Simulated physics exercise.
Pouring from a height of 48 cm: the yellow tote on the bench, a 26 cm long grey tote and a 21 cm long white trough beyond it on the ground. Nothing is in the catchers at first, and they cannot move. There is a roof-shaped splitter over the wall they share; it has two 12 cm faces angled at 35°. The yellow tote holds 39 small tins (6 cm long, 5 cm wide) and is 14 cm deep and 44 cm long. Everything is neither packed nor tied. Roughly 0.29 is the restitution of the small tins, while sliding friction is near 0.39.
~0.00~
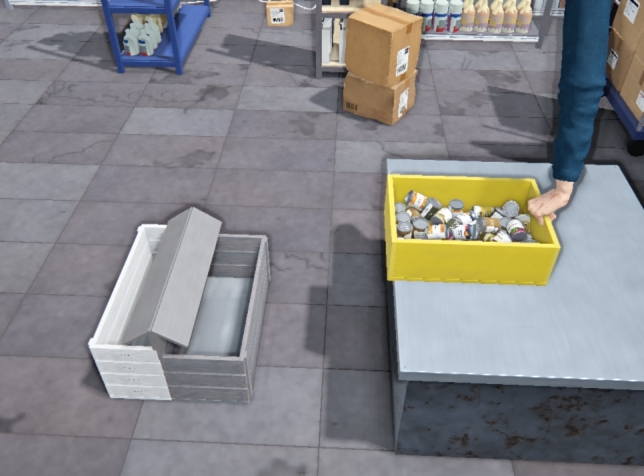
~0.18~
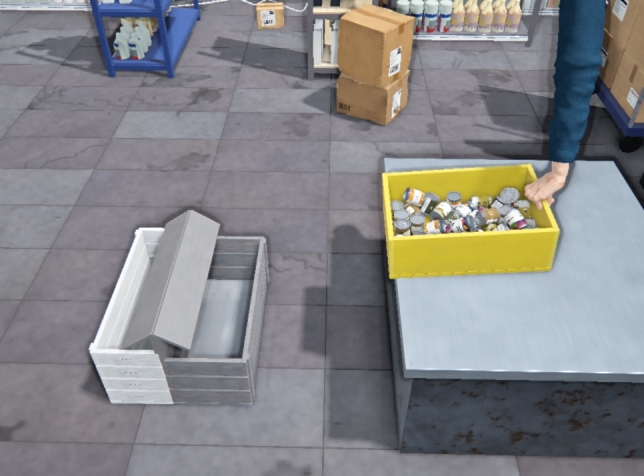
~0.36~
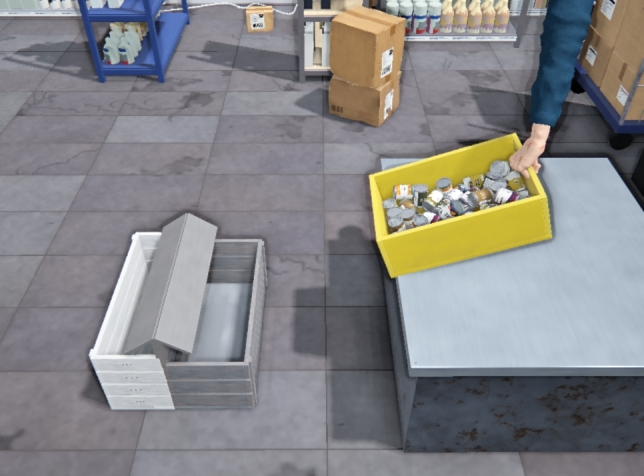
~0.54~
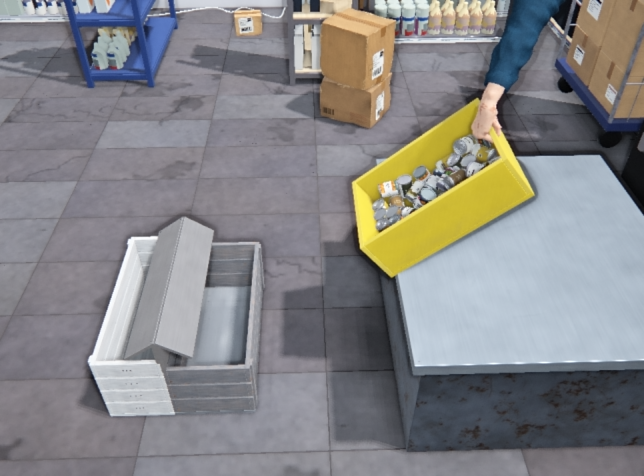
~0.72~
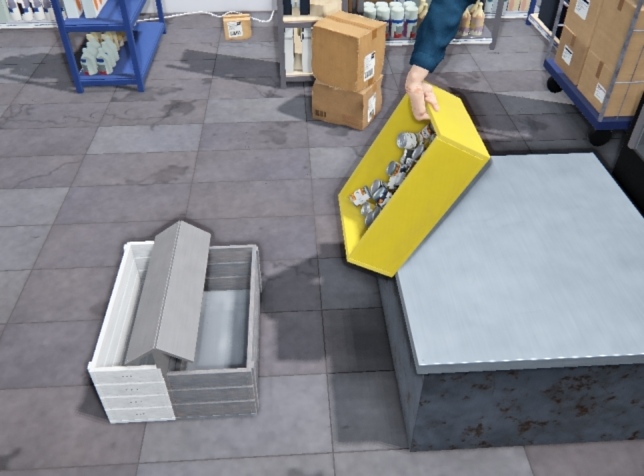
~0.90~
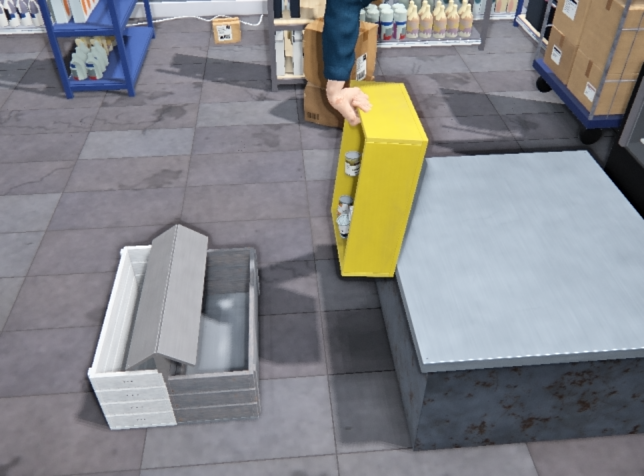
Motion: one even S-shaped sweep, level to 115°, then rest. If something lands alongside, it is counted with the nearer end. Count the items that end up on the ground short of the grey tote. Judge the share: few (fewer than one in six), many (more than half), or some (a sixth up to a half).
Many.
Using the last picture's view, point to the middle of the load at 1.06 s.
You'd find the load's middle at roughly (356, 211).
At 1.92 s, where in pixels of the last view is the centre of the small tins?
Estimated centre in the last picture: (291, 346).
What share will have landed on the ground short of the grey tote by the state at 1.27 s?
By that time, roughly 10 percent.
After 1.06 s, tilt 100°; 37 still in the yellow tote and 2 in the air.
After 1.27 s, tilt 113°; 17 still in the yellow tote, 4 on the ground short of the grey tote and 18 in the air.
After 1.55 s, tilt 115°; 4 still in the yellow tote, 23 on the ground short of the grey tote and 12 in the air.
Outcome (at 1.92 s), 1 in the grey tote, 37 on the ground short of the grey tote and 1 on the ground beyond the white trough. Asked share, 37 of 39, 95 per cent.
